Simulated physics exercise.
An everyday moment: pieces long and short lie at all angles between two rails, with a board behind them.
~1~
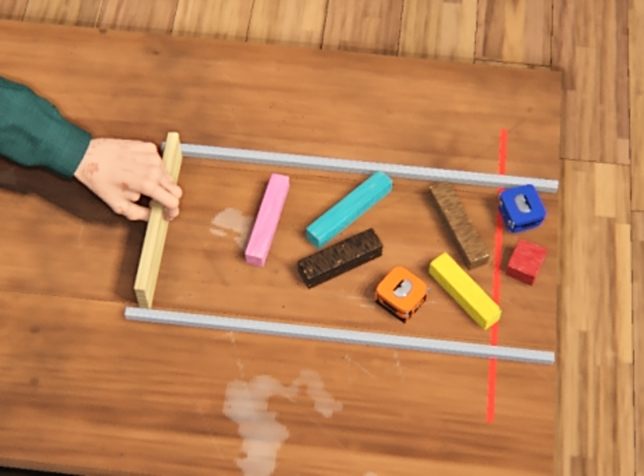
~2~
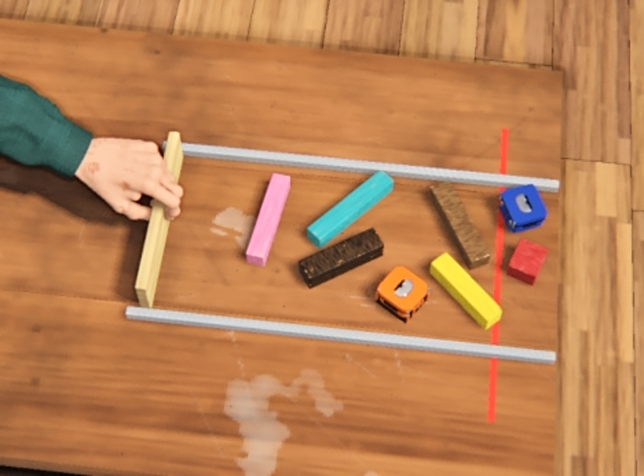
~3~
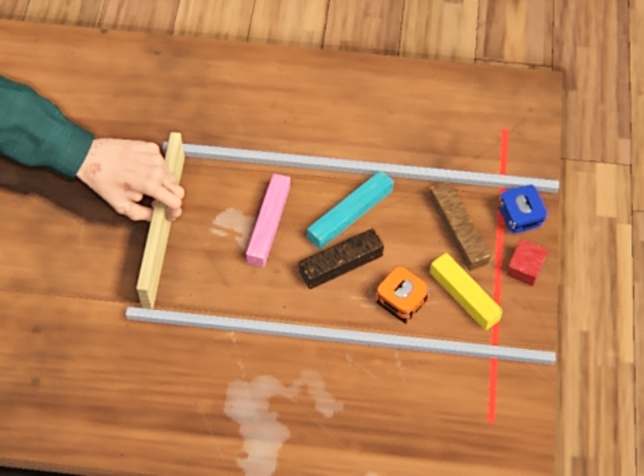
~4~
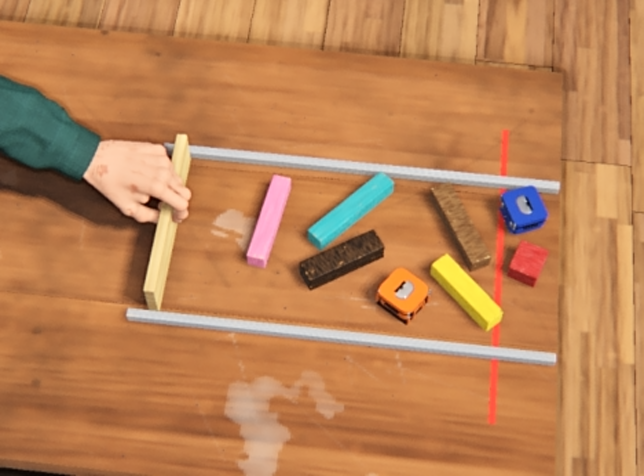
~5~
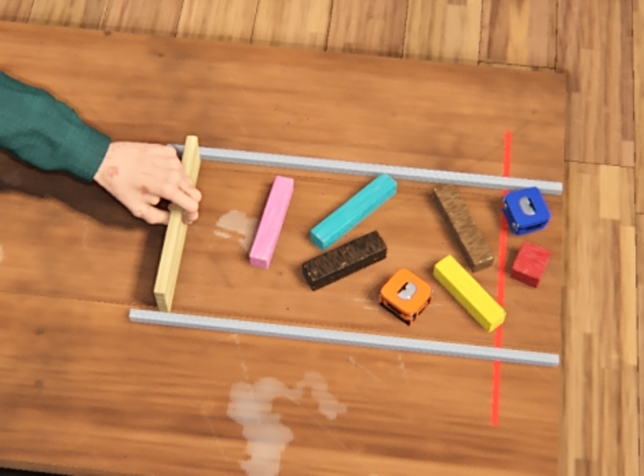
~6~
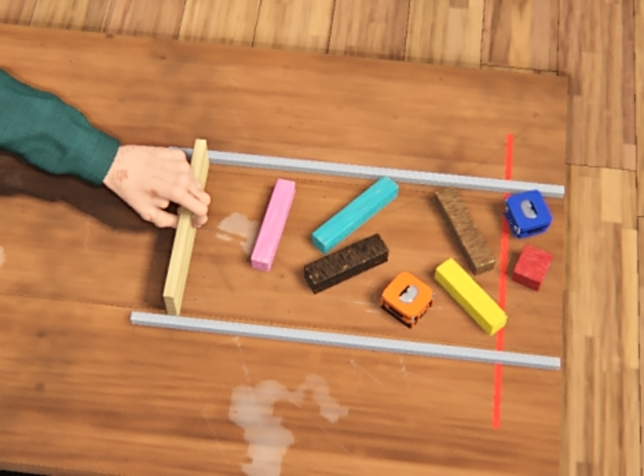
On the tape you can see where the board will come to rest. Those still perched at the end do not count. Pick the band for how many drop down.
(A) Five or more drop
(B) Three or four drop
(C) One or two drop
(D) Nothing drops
Answer: B.
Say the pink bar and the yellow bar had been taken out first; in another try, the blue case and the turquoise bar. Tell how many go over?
In the first try 2, in the other 2.
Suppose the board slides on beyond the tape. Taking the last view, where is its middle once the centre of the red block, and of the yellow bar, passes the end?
The red block gives roughly (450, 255), the yellow bar roughly (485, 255).
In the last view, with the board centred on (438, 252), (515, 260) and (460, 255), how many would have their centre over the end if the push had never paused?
0; 4; 1.
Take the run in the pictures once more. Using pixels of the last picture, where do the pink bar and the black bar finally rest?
First (514, 249), then (542, 295).
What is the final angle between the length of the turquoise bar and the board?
About 0 degrees.
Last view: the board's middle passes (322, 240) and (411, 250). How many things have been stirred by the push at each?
That gives 3 for the first and 6 for the second.
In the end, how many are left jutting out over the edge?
2.
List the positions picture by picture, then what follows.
In the first frame, red block (526, 262); blue case (522, 210); yellow bar (465, 291); board (159, 219); tape (498, 266).
In the second frame, blue case (523, 210); turquoise bar (351, 209).
In the third frame, yellow bar (466, 291); black bar (342, 259).
In the fourth frame, red block (528, 263); pink bar (269, 221).
In the fifth frame, blue case (526, 212); brown bar (463, 227).
In the sixth frame, red block (532, 268); blue case (528, 215); yellow bar (471, 296); board (188, 226); tape (504, 271).
A little later, none off yet; red block at rest near (532, 268); blue case at rest near (528, 215); yellow bar at rest near (471, 296).
Next, none off yet; red block shifted about its own width near (567, 274); blue case shifted a little near (546, 214); yellow bar shifted about its own width near (537, 321).
When it is over, the number that fall off is three or four; down, brown bar, yellow bar, blue case and red block.
